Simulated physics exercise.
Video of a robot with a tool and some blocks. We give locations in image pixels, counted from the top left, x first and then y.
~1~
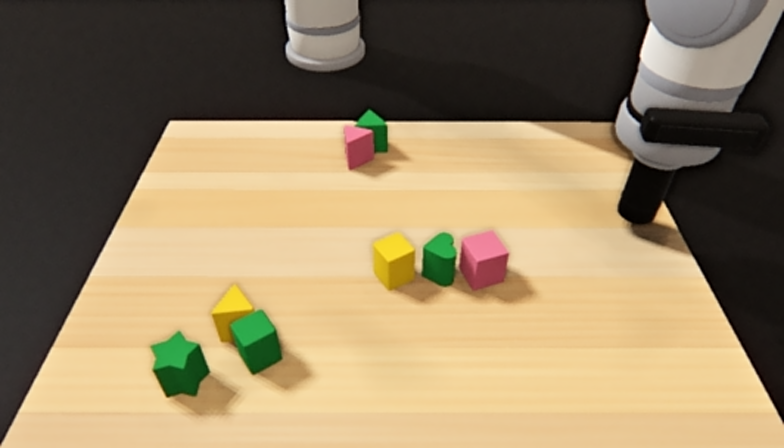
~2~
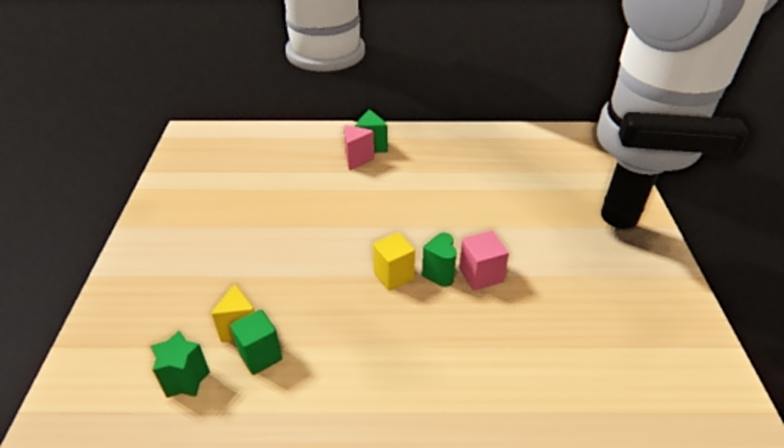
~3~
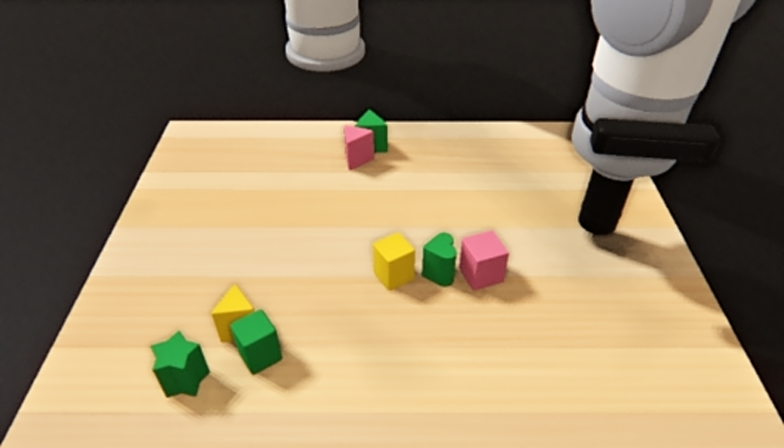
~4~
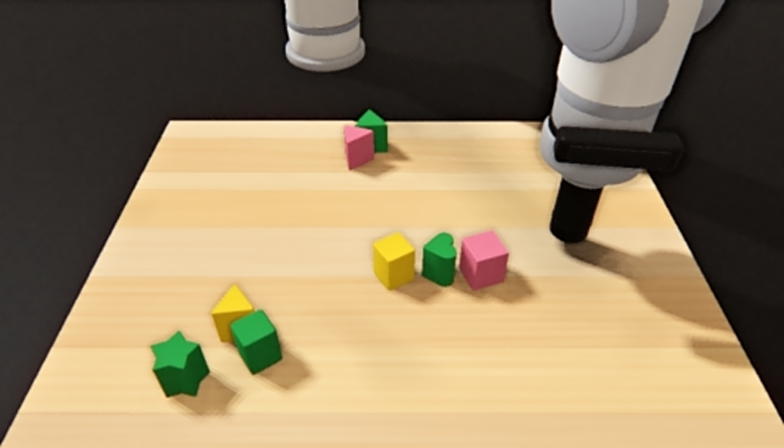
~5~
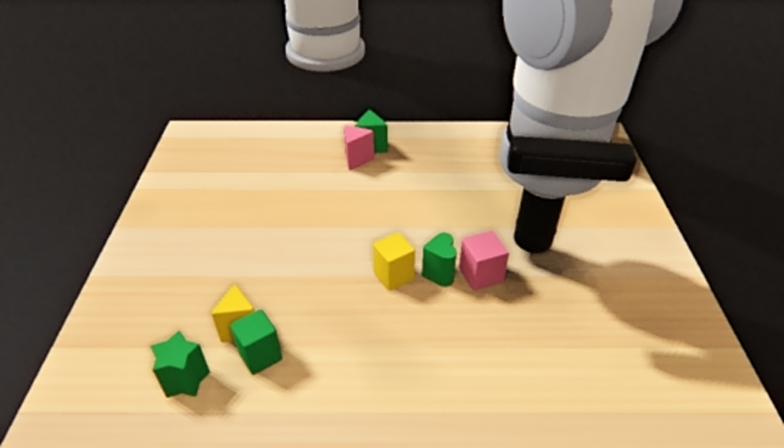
On a light wooden table, a robot arm with a black tool moves left and slightly toward the viewer, nearing the pink cube beside a green heart block and a yellow cube, while all the blocks stay still.
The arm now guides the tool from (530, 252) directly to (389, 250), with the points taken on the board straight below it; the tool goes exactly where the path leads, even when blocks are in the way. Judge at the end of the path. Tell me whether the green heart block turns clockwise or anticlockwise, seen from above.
That block twists clockwise.
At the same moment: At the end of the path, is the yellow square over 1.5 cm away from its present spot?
No, that is not what happens.
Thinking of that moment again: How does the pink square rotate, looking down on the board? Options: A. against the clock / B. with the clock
My pick is A.
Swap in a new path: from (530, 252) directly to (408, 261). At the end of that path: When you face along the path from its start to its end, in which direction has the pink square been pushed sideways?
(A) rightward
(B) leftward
Answer: B.
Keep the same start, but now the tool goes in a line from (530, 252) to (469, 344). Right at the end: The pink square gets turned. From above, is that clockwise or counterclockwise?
Verdict: Clockwise.
On the path given first. One third of the way, tool (484, 239); green heart block (440, 247), turned 15° clockwise; pink square (476, 247), turned 35° anticlockwise.
Two thirds of the way, tool (436, 239); green heart block (437, 248), turned 20° clockwise; pink square (470, 249), turned 60° anticlockwise.
At the end, tool (389, 238); yellow square (385, 247), turned 35° anticlockwise; green heart block (437, 248), turned 20° clockwise; pink square (470, 249), turned 60° anticlockwise.
